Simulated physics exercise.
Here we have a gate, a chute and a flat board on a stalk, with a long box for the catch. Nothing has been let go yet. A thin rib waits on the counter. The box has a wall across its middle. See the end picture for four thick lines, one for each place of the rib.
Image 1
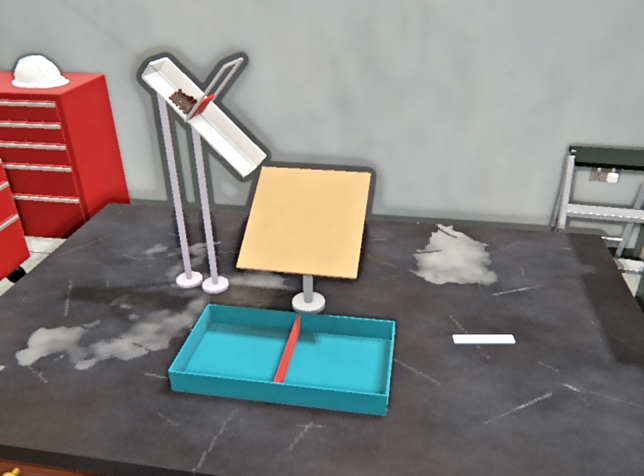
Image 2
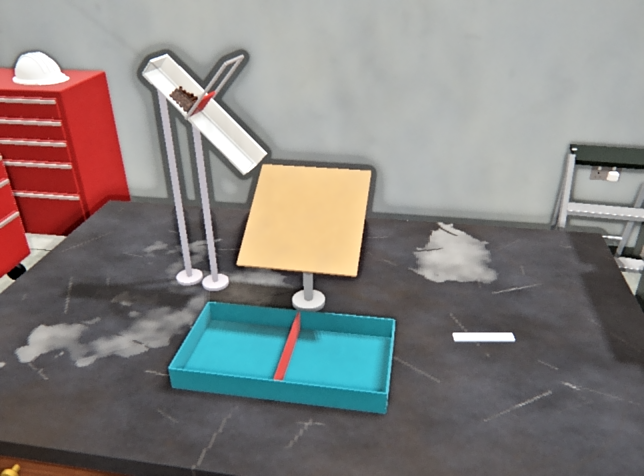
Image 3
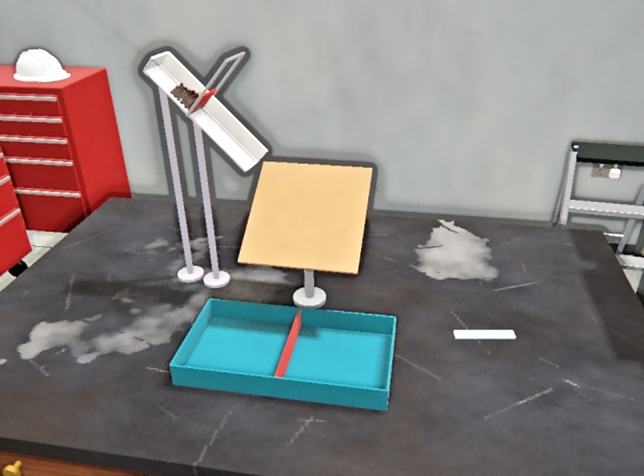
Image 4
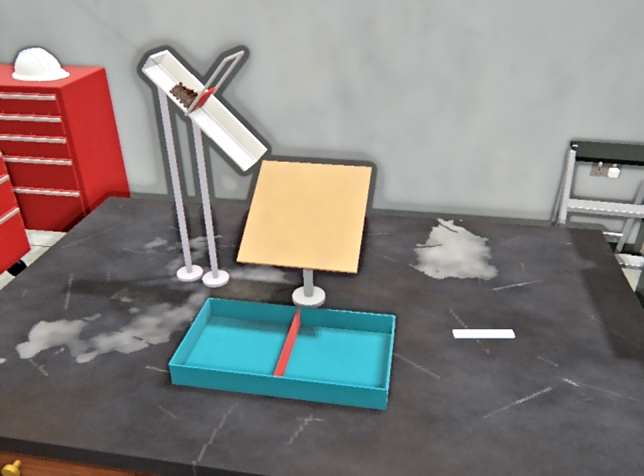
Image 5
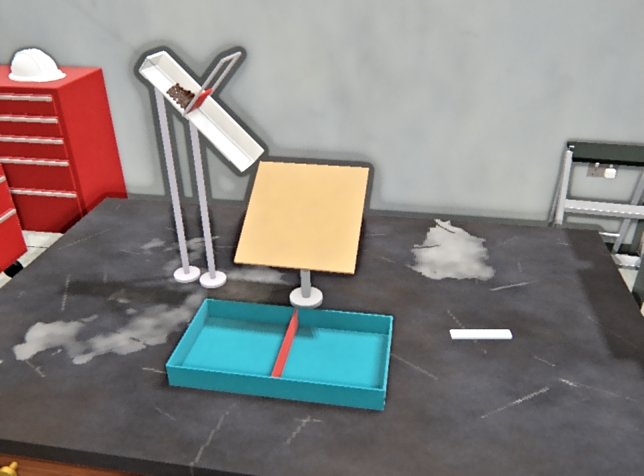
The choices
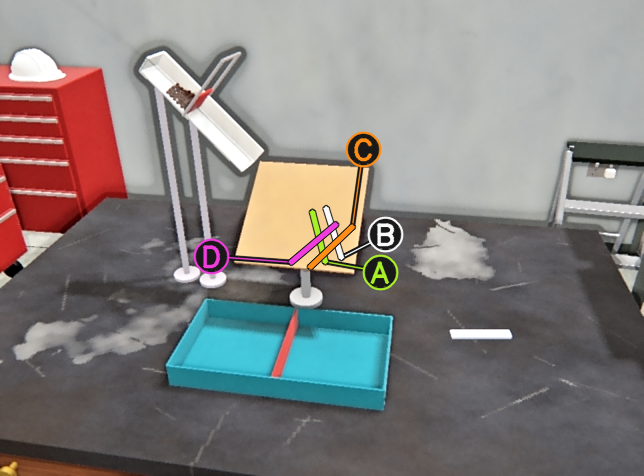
In this clip, a raised white chute holds small brown berries behind a closed red gate, near a tilted tan board and a divided teal box on a dark counter; apart from slight shifts of the view, nothing moves.
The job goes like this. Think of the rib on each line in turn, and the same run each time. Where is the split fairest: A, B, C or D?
Take C.
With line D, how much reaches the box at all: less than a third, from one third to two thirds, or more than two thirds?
More than two thirds.
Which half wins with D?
The left half.
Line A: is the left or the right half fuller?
More lands on the right.
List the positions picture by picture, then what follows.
The first picture shows load behind the gate (188, 106), allspice berries; lip of the chute (250, 172), sloping fairly steeply.
The second picture shows middle of the board (306, 216), tilted fairly steeply; middle of its low edge (295, 270); of its high edge (316, 168).
The third picture shows front corners of the box (170, 365) and (387, 391); front end of its middle wall (275, 377); gate still shut (208, 95).
The fourth picture shows middle of the load (189, 99); lip (251, 166).
The fifth picture shows middle of the load (186, 100); lip (248, 166).
On the marked copy, line A from (312, 212) to (325, 261); line B from (326, 208) to (341, 257); line C from (352, 226) to (310, 266); line D from (335, 224) to (291, 262).
For line A, of what is caught, roughly a quarter in the left half, the larger part in the right.
For line B, of what is caught, roughly a quarter in the left half, the larger part in the right.
For line C, of what is caught, roughly two thirds in the left half, roughly a third in the right.
For line D, of what is caught, almost all in the left half, just a few in the right.
